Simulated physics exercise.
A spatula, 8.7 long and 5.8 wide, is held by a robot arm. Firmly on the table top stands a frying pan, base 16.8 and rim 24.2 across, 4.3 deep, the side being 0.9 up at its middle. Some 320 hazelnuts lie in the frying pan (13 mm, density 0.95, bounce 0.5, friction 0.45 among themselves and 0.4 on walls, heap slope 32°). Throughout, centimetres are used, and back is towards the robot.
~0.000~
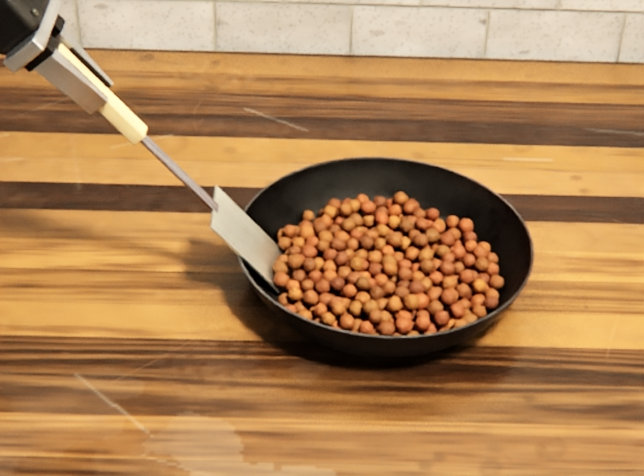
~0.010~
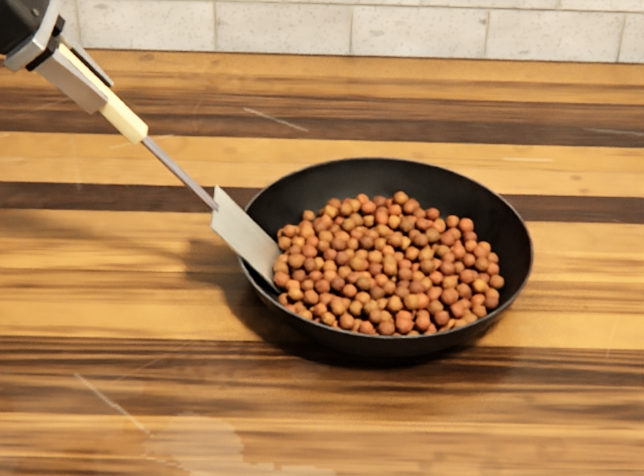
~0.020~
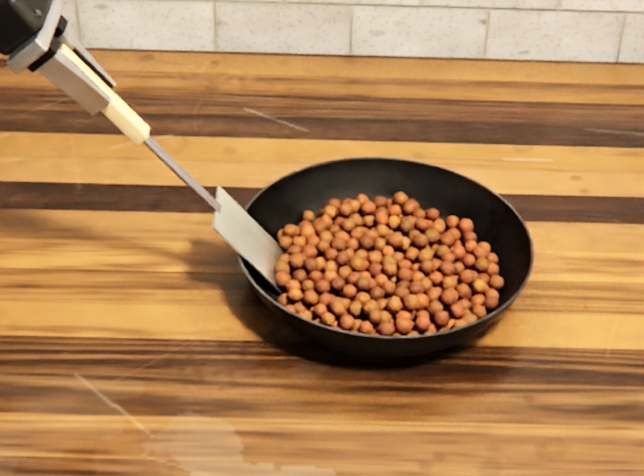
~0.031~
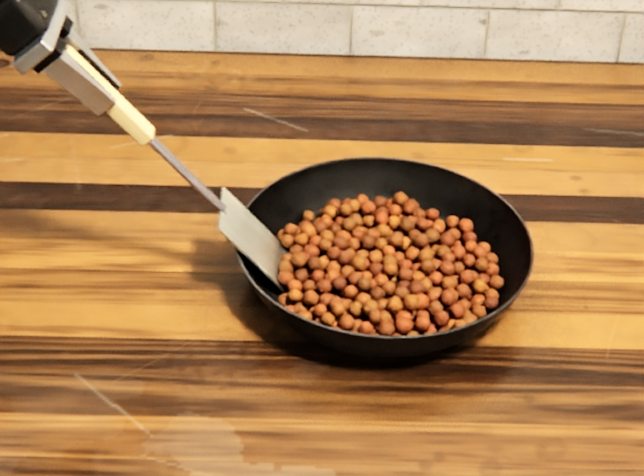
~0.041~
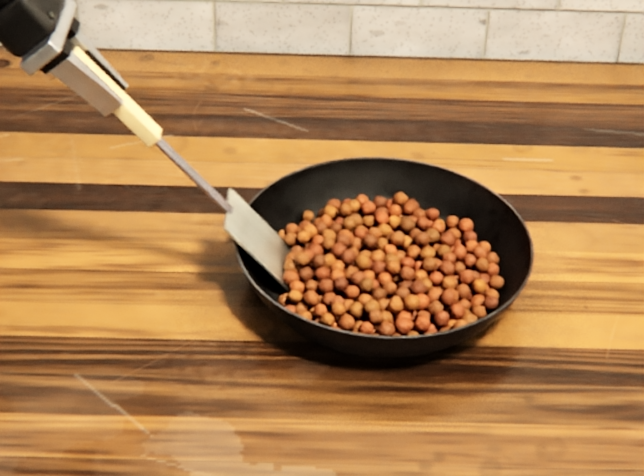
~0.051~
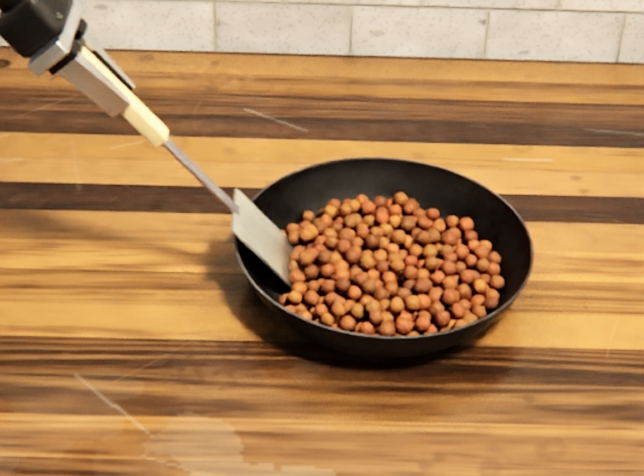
At first, a robot arm holds a spatula with its blade against the left side of a black frying pan heaped with hazelnuts on a striped wooden table top. The blade then slides slightly to the right, pressing a little into the left edge of the heap, while the pan stays still.
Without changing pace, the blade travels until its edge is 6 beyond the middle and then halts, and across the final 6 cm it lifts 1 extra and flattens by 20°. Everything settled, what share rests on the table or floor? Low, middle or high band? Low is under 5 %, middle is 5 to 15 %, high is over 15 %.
Low band.
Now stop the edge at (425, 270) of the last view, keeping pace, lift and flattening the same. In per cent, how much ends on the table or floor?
I'd put it near 0 per cent.
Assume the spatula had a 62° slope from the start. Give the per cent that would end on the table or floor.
Then roughly 0 percent.
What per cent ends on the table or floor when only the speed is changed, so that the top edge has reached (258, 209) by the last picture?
10 %.
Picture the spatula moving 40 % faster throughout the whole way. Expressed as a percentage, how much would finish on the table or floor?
Roughly 0 in a hundred.
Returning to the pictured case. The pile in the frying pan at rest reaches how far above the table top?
Top of the heap: Roughly 5.0 cm above the table top.
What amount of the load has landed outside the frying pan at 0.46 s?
Around 0 percent.
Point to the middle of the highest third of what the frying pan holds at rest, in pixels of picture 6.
(462, 255).
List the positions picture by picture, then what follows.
In the first frame, spatula top edge at (213, 206), sloping 50°; upper third of the load around (381, 261), from x 280 to 495, top at y 200; 323 in the frying pan.
In the second frame, spatula top edge at (214, 206), sloping 50°; upper third of the load around (380, 261), from x 280 to 495, top at y 200.
In the third frame, spatula top edge at (216, 207), sloping 50°; upper third of the load around (379, 259), from x 285 to 495, top at y 200.
In the fourth frame, spatula top edge at (221, 207), sloping 50°; upper third of the load around (377, 258), from x 285 to 495, top at y 200.
In the fifth frame, spatula top edge at (227, 208), sloping 50°; upper third of the load around (378, 259), from x 285 to 495, top at y 200.
In the sixth frame, spatula top edge at (234, 209), sloping 50°; upper third of the load around (380, 258), from x 285 to 495, top at y 200; 323 in the frying pan.
After 0.14 s, sloping 50°, highest piece 5 above the table; 323 in the frying pan.
After 0.22 s, sloping 41°, highest piece 6 above the table; 323 in the frying pan.
After 0.46 s, sloping 30°, highest piece 5 above the table; 322 in the frying pan, 1 on the table or floor.
After 1.51 s, sloping 30°, highest piece 5 above the table; 322 in the frying pan, 1 on the table or floor.
At rest, 322 in the frying pan, 1 on the table or floor. That is 0 % on the table or floor.
